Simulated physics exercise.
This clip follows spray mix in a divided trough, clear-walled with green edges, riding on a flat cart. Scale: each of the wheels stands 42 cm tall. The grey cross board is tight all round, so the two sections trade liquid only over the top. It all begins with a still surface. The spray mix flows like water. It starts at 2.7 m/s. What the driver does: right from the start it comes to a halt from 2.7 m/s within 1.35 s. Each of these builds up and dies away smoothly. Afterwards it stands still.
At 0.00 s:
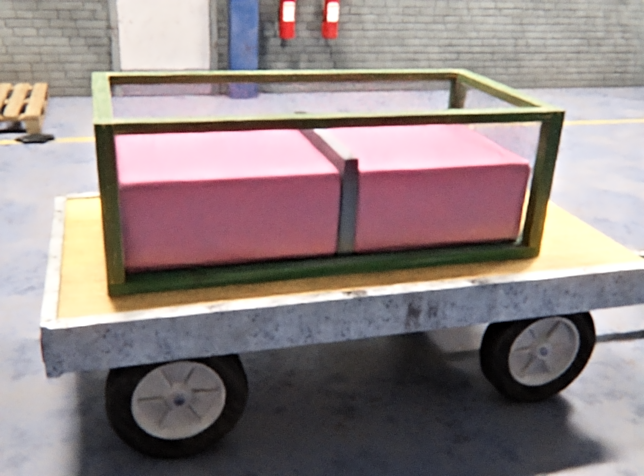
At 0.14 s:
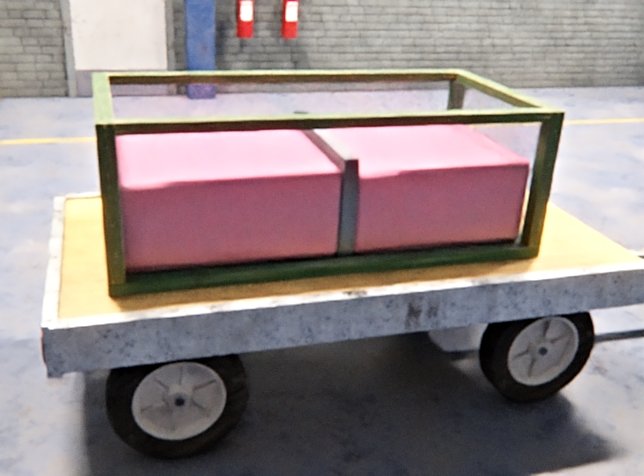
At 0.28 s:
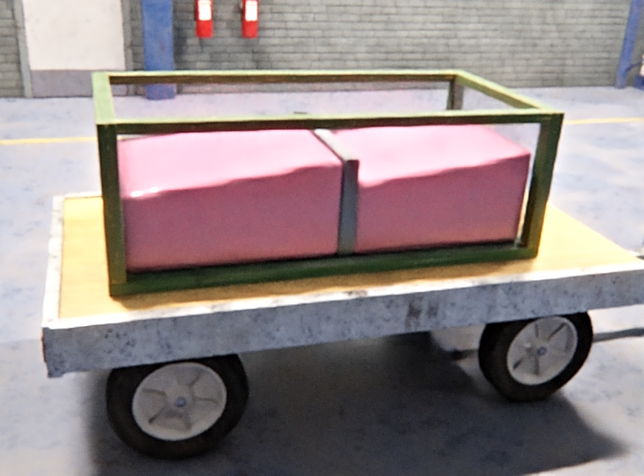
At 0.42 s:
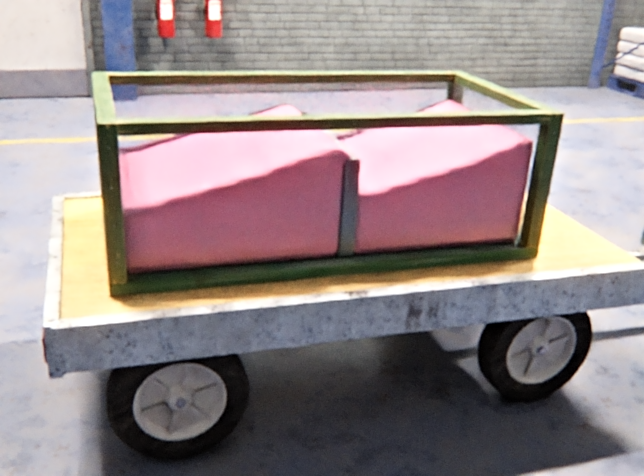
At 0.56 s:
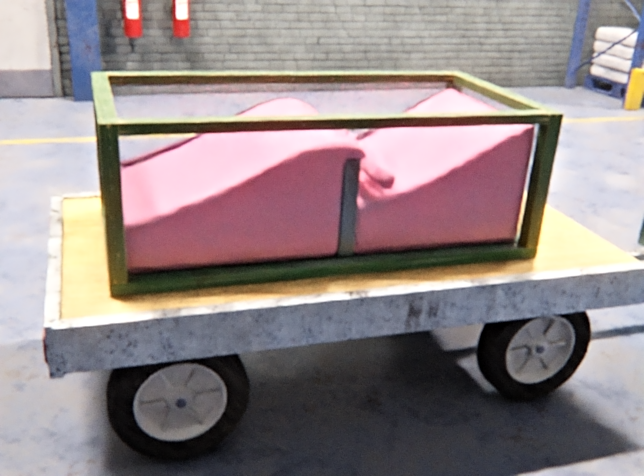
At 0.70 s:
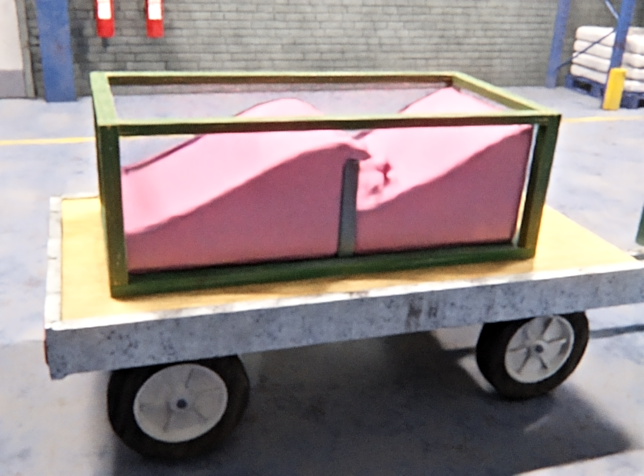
Pink liquid in a clear-walled trough with green edges, split by a low grey divider, rides on a flat, yellow-topped cart in a warehouse, seen from the side and slightly above. The background of grey brick wall, red extinguishers and blue posts slides left as the camera keeps level with the cart. The flat surface tilts, rising toward the right in both sections, and some liquid curls over the divider into the right one.
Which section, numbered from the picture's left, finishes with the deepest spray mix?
It is deepest in the second one.
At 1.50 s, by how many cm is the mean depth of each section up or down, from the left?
From the left: 3 down, 3 up.
After 1.10 s the mean depths from the left are 25, 31 cm.
After 1.50 s the mean depths from the left are 25, 31 cm.
After 2.00 s the mean depths from the left are 25, 31 cm.
After 4.34 s the mean depths from the left are 25, 31 cm.
